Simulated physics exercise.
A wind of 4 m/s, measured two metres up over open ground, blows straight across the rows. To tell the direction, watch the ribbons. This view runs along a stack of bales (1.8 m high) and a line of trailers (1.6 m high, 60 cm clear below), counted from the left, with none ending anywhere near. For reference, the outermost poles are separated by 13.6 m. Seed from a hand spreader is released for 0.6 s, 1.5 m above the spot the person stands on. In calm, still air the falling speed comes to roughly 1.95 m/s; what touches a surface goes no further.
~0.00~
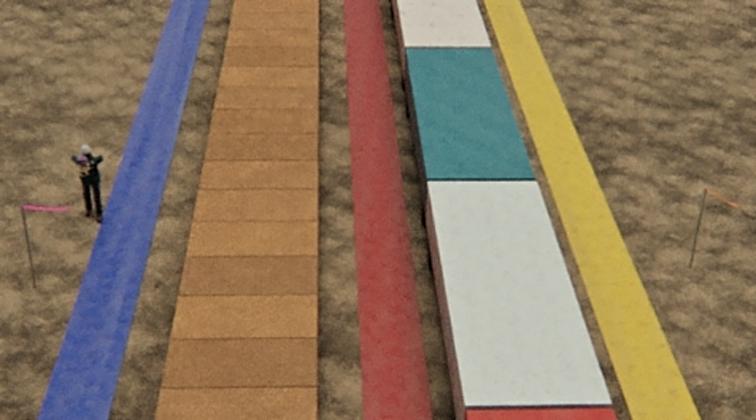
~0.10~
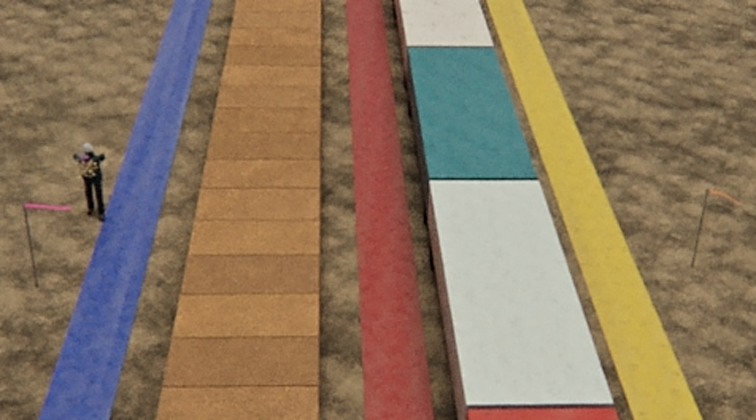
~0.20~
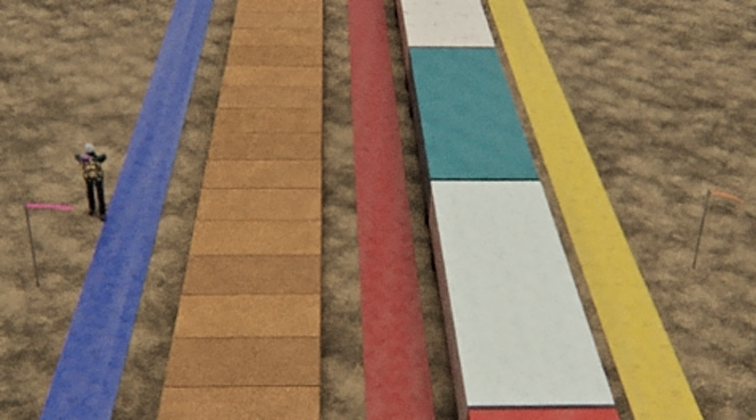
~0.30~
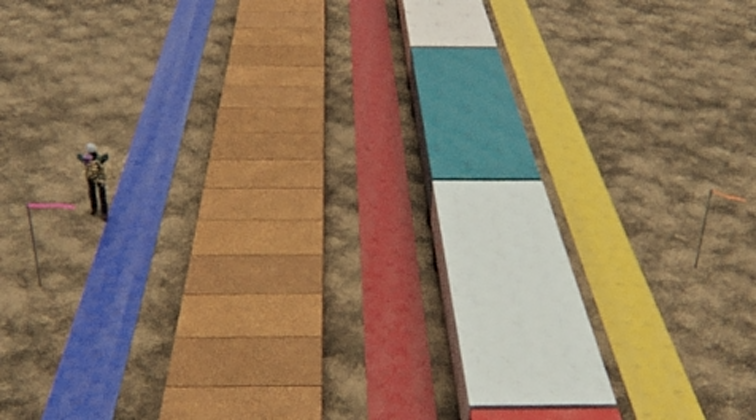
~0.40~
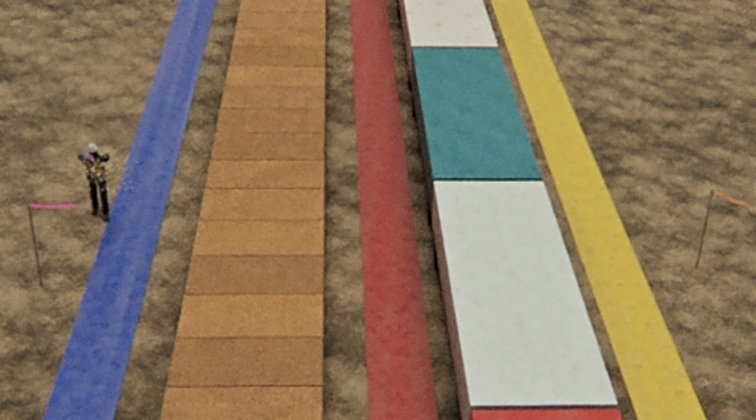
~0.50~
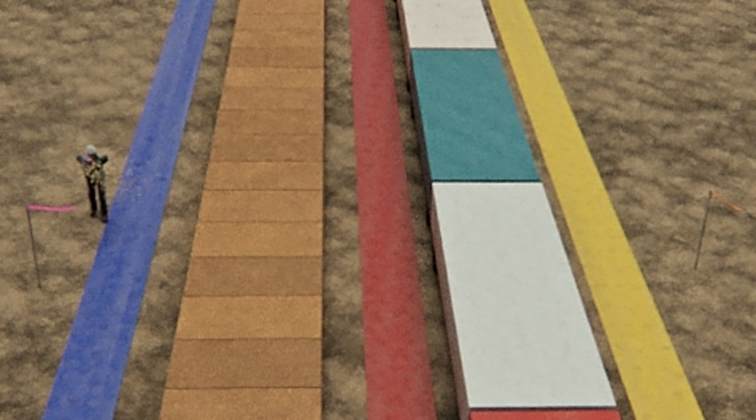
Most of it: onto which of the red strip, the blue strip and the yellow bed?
Onto blue.
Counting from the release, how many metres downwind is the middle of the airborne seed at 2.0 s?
2.5 metres.
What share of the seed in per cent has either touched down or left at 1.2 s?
Share: Some 30 percent.
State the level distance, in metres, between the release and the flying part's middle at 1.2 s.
1.5 metres.
After 1.2 s, 70 % is in the air or yet to come; 0 % lies on the yellow bed, 20 % on the blue strip and 0 % on the red strip; the middle of what still flies is 0.6 m above the low ground, near (160, 205).
After 2.0 s, 11 % is in the air or yet to come; 0 % lies on the yellow bed, 33 % on the blue strip and 0 % on the red strip; the middle of what still flies is 0.4 m above the low ground, near (202, 214).
After 3.5 s, 1 % is in the air or yet to come; 0 % lies on the yellow bed, 33 % on the blue strip and 0 % on the red strip.
After 8.0 s, 0 % is in the air or yet to come; 0 % lies on the yellow bed, 33 % on the blue strip and 0 % on the red strip.
After 45.0 s, 0 % is in the air or yet to come; 0 % lies on the yellow bed, 33 % on the blue strip and 0 % on the red strip.
